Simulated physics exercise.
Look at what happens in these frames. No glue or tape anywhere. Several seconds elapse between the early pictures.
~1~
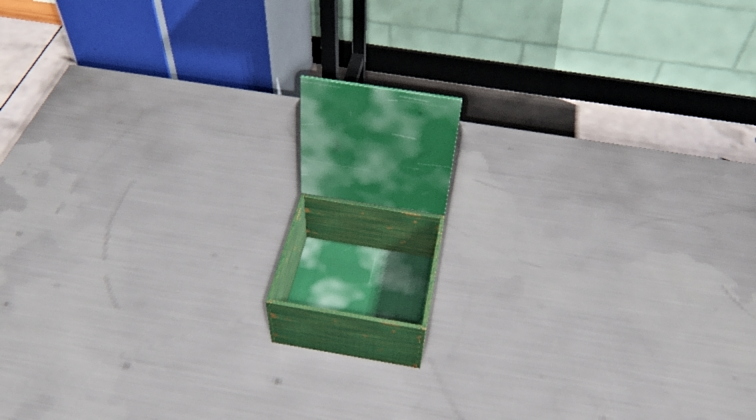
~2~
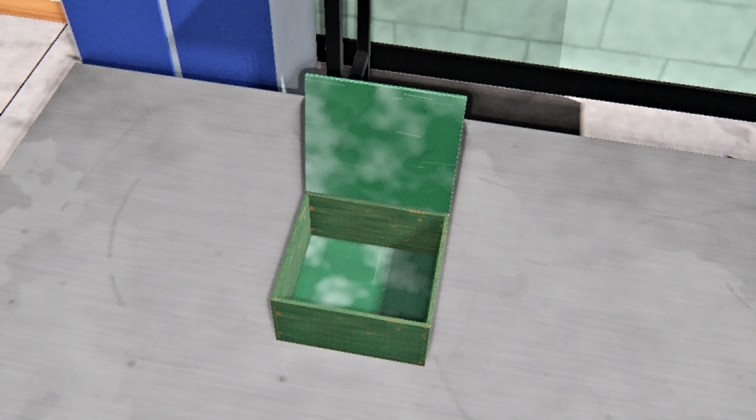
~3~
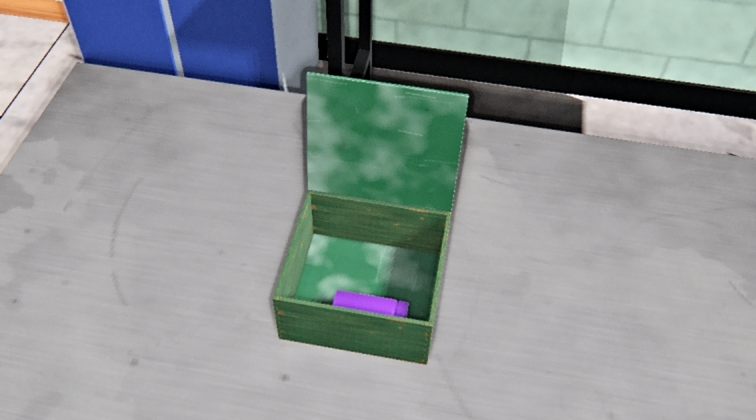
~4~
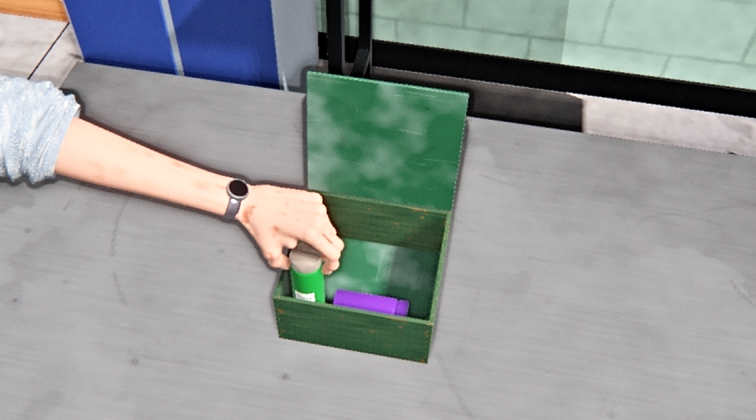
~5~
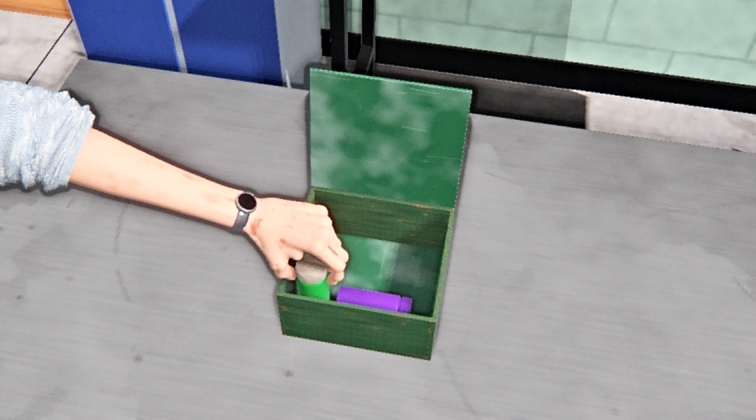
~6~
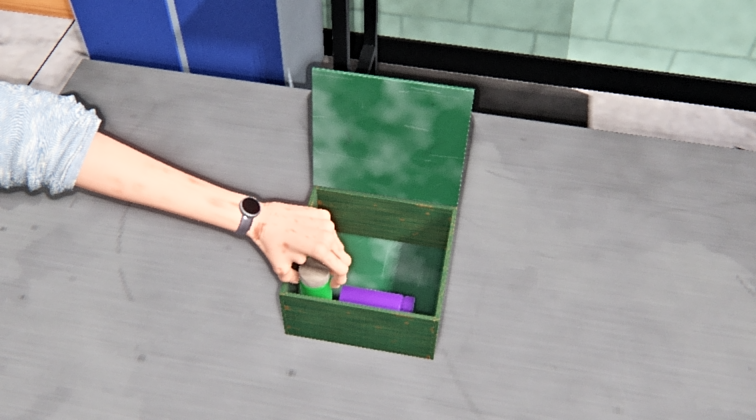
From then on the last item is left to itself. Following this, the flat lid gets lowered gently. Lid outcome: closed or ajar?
Ajar.
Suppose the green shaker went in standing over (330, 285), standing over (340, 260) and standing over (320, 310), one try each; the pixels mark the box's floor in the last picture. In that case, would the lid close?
Lid, in order: Held open, held open, held open.
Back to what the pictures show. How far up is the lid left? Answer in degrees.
Roughly 10°.
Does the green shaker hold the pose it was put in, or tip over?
At the finish it holds its orientation.
Then, 1.10 s after the last picture, lid starting down.
Then, 1.70 s after the last picture, lid 50° above the rim.
Then, 2.00 s after the last picture, lid 27° above the rim.
Then, 3.10 s after the last picture, lid 9° above the rim.
At rest, lid 9° above the rim; both in place. Seen from the same camera at the end, green shaker near (316, 294).
